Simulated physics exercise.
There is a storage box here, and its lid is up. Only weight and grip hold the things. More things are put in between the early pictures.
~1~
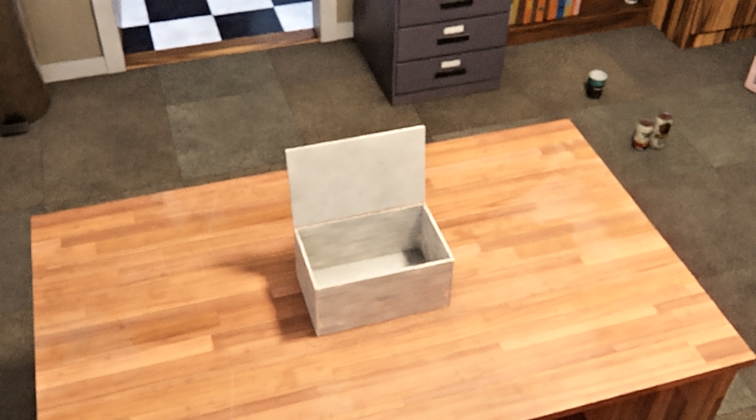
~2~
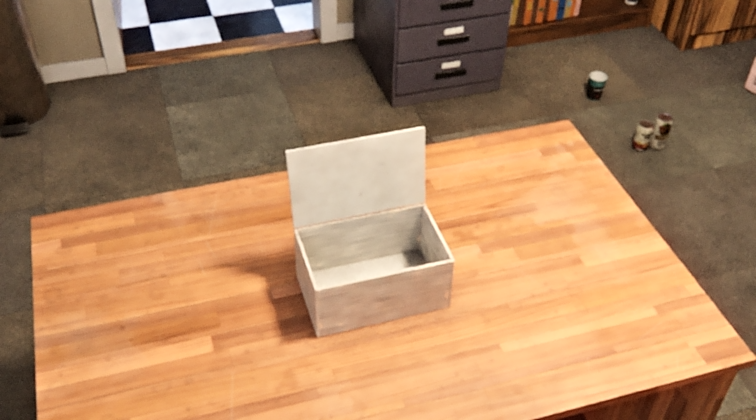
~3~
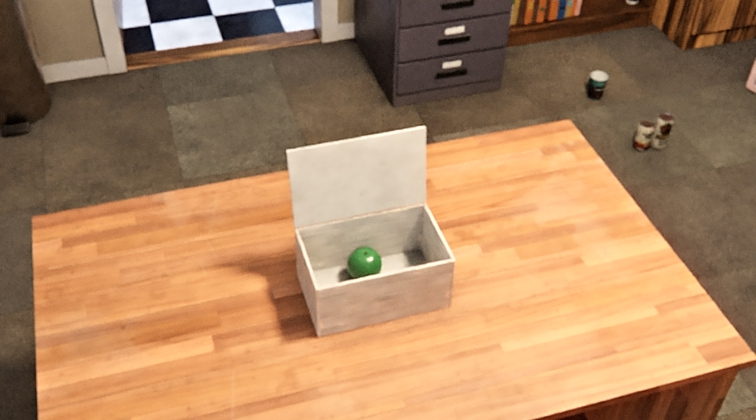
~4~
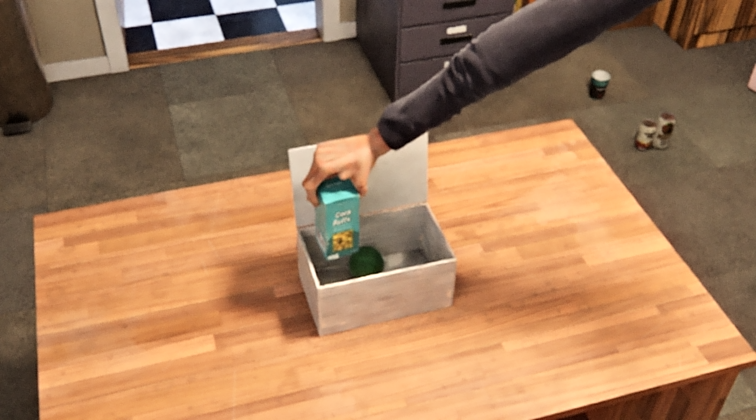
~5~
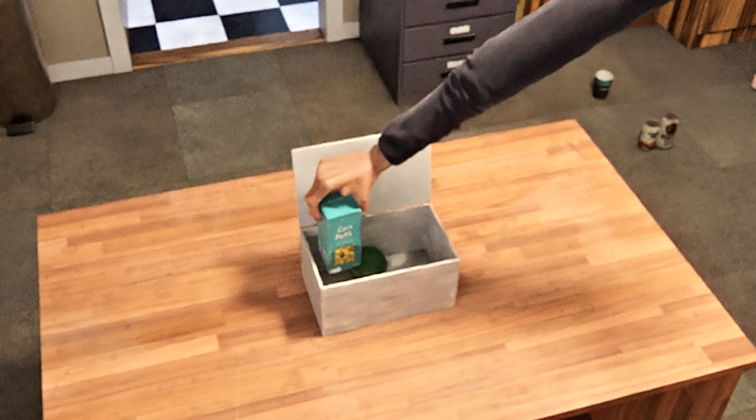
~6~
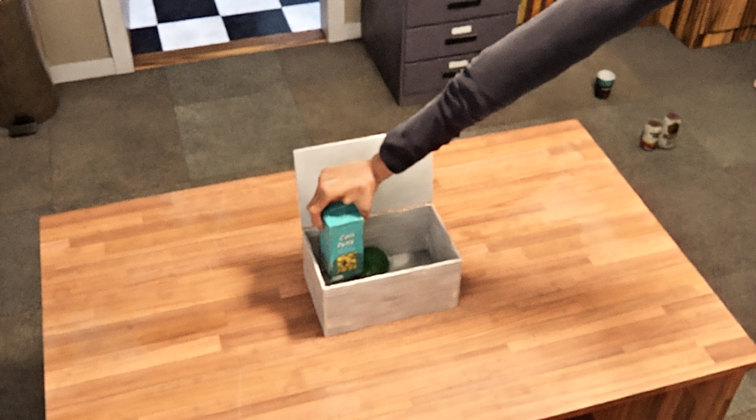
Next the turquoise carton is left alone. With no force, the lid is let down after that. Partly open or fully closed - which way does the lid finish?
Partly open.
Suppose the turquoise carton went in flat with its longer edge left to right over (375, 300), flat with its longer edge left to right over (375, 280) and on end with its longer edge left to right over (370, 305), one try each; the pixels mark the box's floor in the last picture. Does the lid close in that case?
The first time the lid goes down fully, the second time it goes down fully, and the third time it can't shut.
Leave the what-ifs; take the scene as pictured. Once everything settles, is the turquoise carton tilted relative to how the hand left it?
The turquoise carton stays as placed.
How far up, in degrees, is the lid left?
Roughly 25°.
Then, 0.30 s after the last picture, turquoise carton slid about its own width near (342, 267).
Then, 1.30 s after the last picture, lid 80° above the rim; turquoise carton slid about its own width near (342, 267).
Then, 1.60 s after the last picture, lid 56° above the rim; turquoise carton slid about its own width near (342, 267).
Then, 1.80 s after the last picture, lid 32° above the rim; turquoise carton slid about its own width near (342, 267).
At rest, lid 27° above the rim; moved from the start, turquoise carton; green apple in place. Seen from the same camera at the end, turquoise carton near (342, 267).
